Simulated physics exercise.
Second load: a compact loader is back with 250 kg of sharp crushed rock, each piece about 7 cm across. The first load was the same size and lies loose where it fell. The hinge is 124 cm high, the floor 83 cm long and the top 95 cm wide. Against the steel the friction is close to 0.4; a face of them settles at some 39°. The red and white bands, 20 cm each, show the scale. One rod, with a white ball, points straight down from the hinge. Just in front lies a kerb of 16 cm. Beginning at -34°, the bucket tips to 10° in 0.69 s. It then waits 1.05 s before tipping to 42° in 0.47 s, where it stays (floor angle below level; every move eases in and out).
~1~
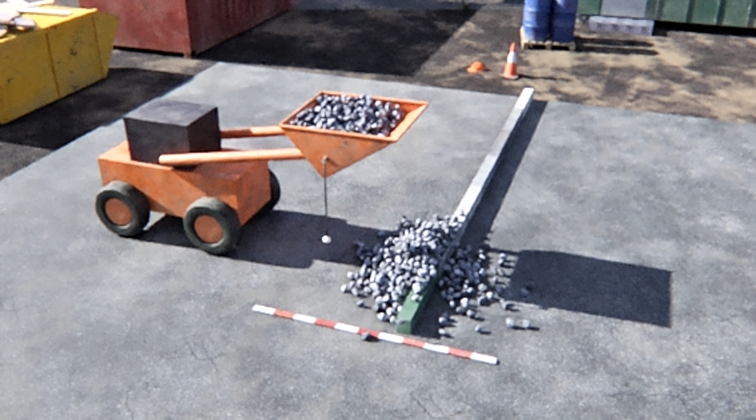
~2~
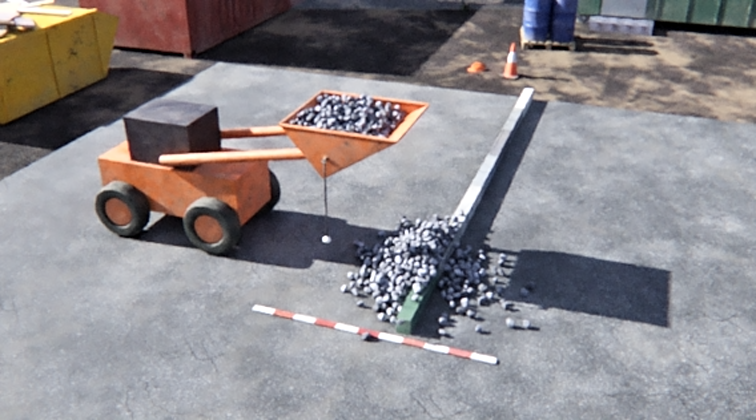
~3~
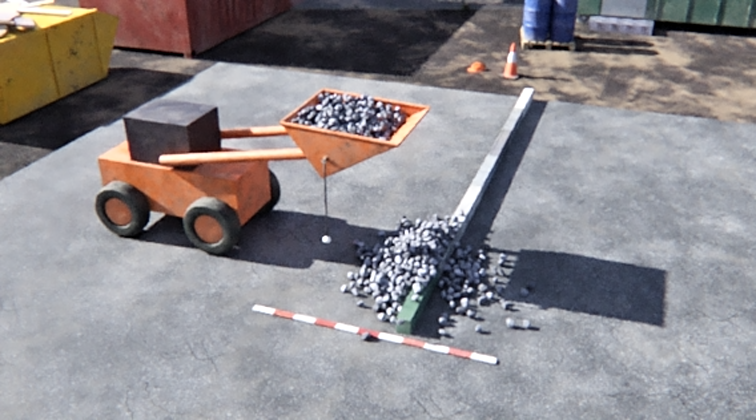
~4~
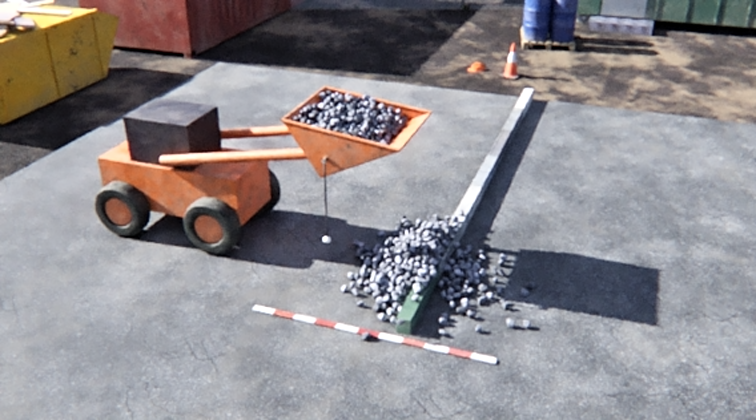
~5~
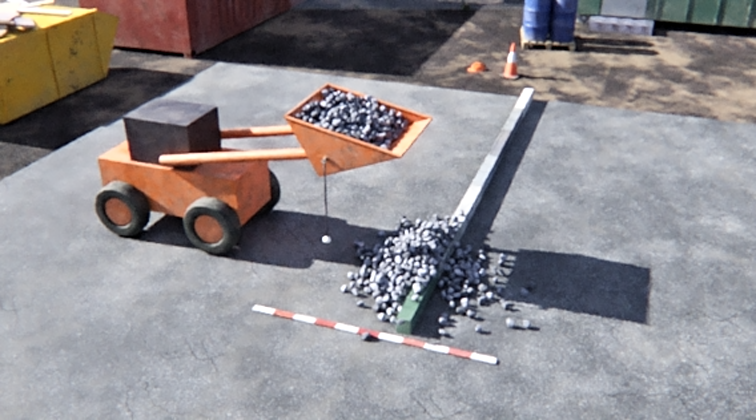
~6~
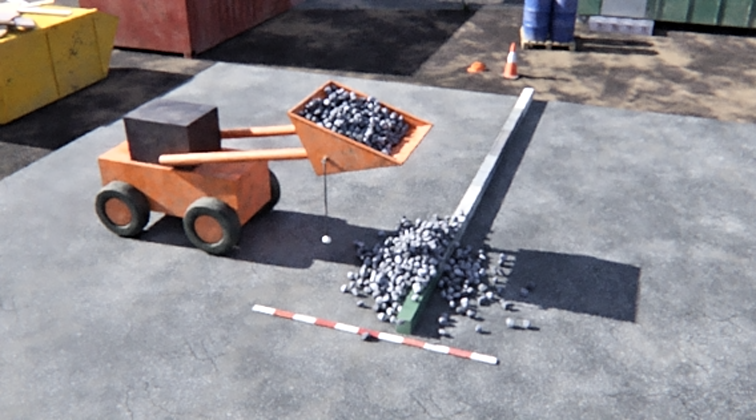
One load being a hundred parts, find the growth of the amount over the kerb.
A growth of about 31 parts in a hundred.
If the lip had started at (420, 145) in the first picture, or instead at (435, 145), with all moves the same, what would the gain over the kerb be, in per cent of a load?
First place about 80 %, second about 95 %.
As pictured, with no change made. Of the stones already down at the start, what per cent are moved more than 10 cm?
I'd put it at about 10 per cent.
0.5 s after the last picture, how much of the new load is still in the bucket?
I'd say about 100 per cent.
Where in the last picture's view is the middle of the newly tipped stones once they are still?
Middle: Approx. (418, 252) px.
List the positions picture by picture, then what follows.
The first picture shows lip at (397, 141), floor tilted -34°, highest stones at (354, 103). The earlier load is highest near (427, 240), 31 cm above ground level, 87 % on this side of the kerb, 13 % over the kerb.
In the second picture, the bucket is at -33°, its lip at (397, 142); the top of the load is at (354, 103).
The third picture shows lip at (399, 145), floor tilted -30°, highest stones at (349, 103).
In the fourth picture, the bucket is at -27°, its lip at (400, 150); the top of the load is at (337, 101).
The fifth picture shows lip at (401, 157), floor tilted -22°, highest stones at (335, 97).
In the sixth picture, the bucket is at -16°, its lip at (402, 164); the top of the load is at (332, 95).
Then, 0.2 s after the last picture the floor is at 3°; in per cent of one load, 100 in the bucket, 87 on this side of the kerb, 13 over the kerb; the foremost stones are at (513, 301).
Then, 0.5 s after the last picture the floor is at 10°; in per cent of one load, 100 in the bucket, 87 on this side of the kerb, 13 over the kerb; the foremost stones are at (513, 301).
Then, 2.4 s after the last picture the floor is at 42°; in per cent of one load, 18 in the bucket, 164 on this side of the kerb, 18 over the kerb; the foremost stones are at (513, 301).
Then, 4.8 s after the last picture the floor is at 42°; in per cent of one load, 0 in the bucket, 155 on this side of the kerb, 45 over the kerb; the foremost stones are at (532, 293). Net gain over the kerb, 31.
